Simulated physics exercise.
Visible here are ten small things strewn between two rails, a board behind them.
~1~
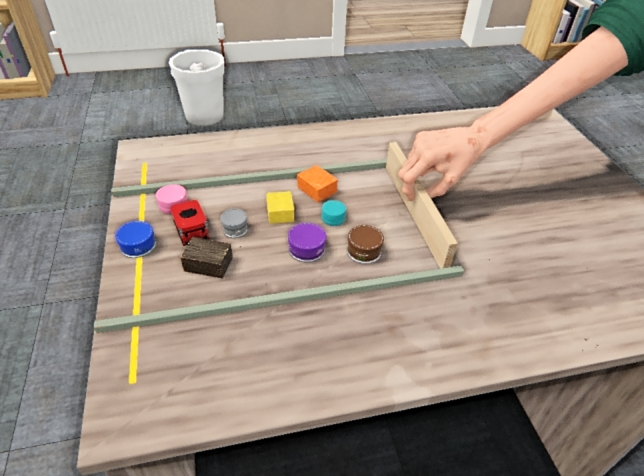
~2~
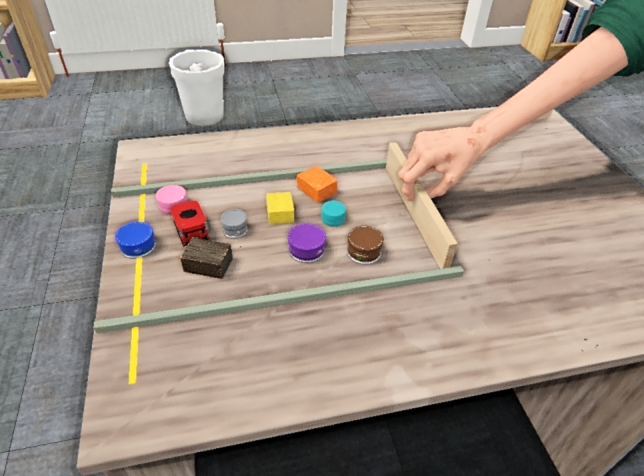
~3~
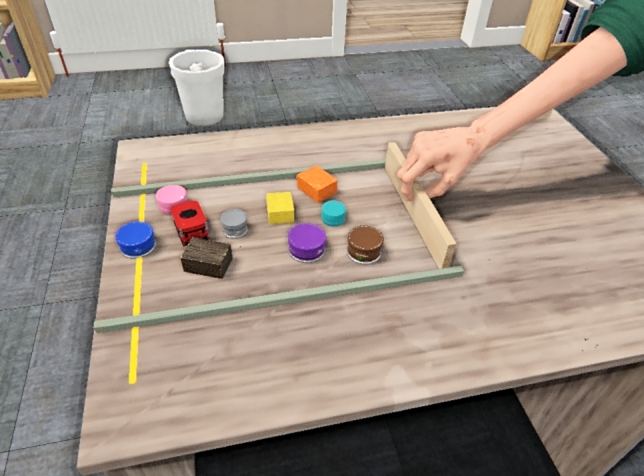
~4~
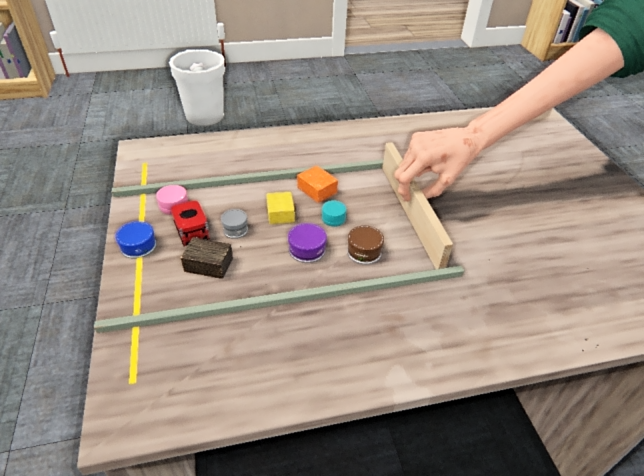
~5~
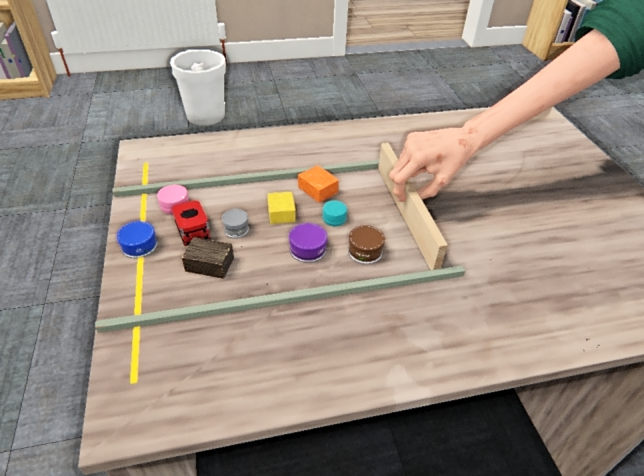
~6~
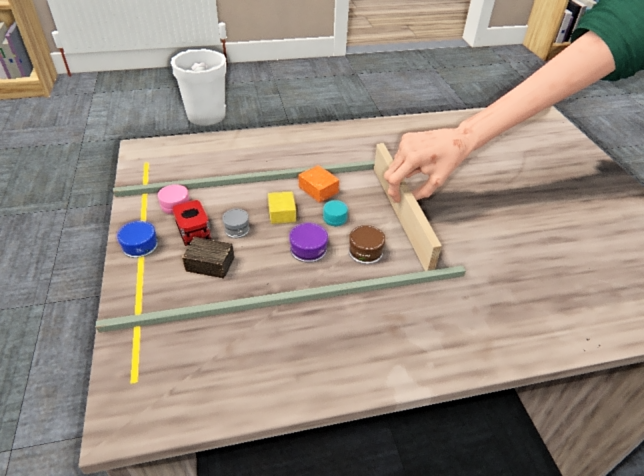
On a wooden table in a carpeted room, ten small coloured objects lie still between two green rails near a yellow line, while a hand at the right slides an upright wooden board slightly left toward them.
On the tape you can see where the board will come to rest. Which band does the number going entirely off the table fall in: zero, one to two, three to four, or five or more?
Most likely no fewer than five will tumble off the end.
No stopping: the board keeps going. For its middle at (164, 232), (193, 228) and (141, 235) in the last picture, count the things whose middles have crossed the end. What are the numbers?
2, 1 and 5.
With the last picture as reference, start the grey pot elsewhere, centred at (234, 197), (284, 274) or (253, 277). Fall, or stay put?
Lab note - grey pot, per position: Is gone; is safe; is safe.
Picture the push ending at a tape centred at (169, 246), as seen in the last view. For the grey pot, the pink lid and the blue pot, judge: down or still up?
The grey pot? It is safe. The pink lid? It is safe. The blue pot? It does not stay.
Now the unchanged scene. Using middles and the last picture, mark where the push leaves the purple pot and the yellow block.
Going in order, first (118, 263) and next (122, 223).
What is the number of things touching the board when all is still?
Contact count: 5.
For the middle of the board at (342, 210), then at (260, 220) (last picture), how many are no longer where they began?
The first count is 4, and then it's 8.
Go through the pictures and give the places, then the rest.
Blue pot (136, 240); pink lid (172, 200); red case (190, 222); board (417, 201); tape (140, 249), in the first frame.
Pink lid (172, 200); board (417, 201), in the second frame.
Red case (190, 223); black block (207, 258), in the third frame.
Blue pot (136, 240); yellow block (280, 208), in the fourth frame.
Pink lid (174, 199); purple pot (308, 243), in the fifth frame.
Blue pot (138, 239); pink lid (174, 199); red case (192, 222); board (403, 202); tape (142, 249), in the sixth frame.
Early on, none off yet; blue pot at rest near (138, 239); pink lid at rest near (174, 199); red case at rest near (192, 222).
A while later, none off yet; blue pot at rest near (138, 239); pink lid at rest near (174, 199); red case travelled a little near (181, 224).
Further along, none off yet; blue pot leaning well over near (85, 269); pink lid travelled about its own width near (139, 203); red case travelled well along near (118, 232).
Finally, the number that fall off is five or more; lost, grey pot, black block, red case, pink lid and blue pot.
